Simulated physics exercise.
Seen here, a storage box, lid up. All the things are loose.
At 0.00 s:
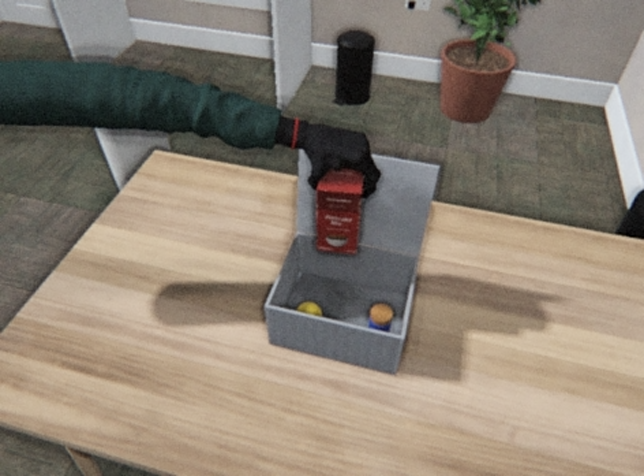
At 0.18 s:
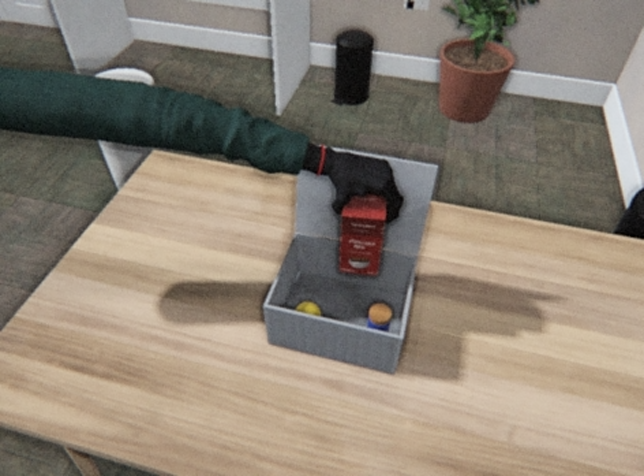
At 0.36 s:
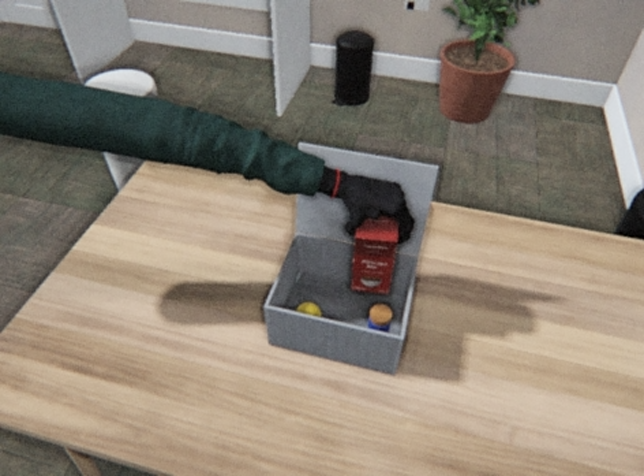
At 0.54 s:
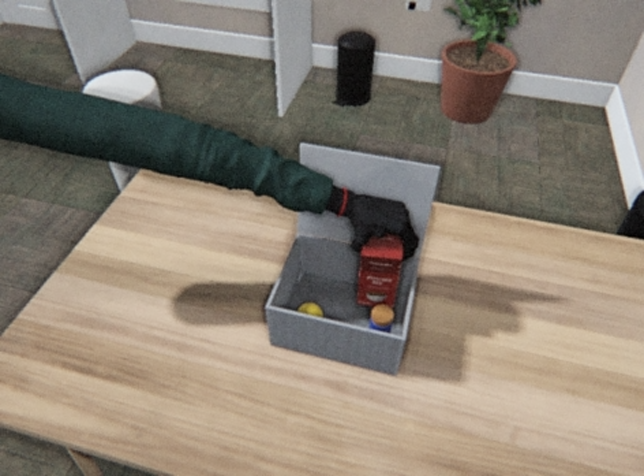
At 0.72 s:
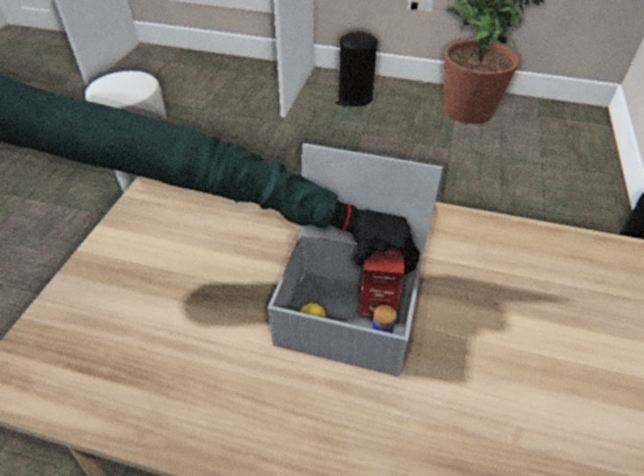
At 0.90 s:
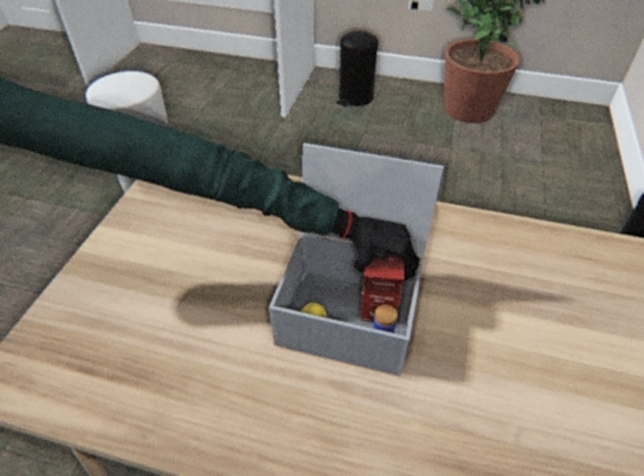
A red carton, gripped by a black-gloved hand on a green-sleeved arm, moves right and downward into an open gray storage box on a wooden table, beside a blue shaker with an orange top and a yellow item.
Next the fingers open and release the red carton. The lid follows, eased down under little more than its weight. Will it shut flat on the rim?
It will not close.
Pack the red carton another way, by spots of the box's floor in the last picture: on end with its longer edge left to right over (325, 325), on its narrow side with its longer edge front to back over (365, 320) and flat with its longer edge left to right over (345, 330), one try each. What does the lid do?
In the first case it shuts flat; in the second case it shuts flat; in the third case it closes.
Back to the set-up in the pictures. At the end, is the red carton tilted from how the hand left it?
The red carton stays as placed.
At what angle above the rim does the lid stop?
About 30°.
After 2.10 s, lid starting down.
After 2.50 s, lid 58° above the rim.
After 2.80 s, lid 37° above the rim.
At rest (4.9 s), lid 31° above the rim; all 3 in place. Seen from the same camera at the end, red carton near (380, 295).
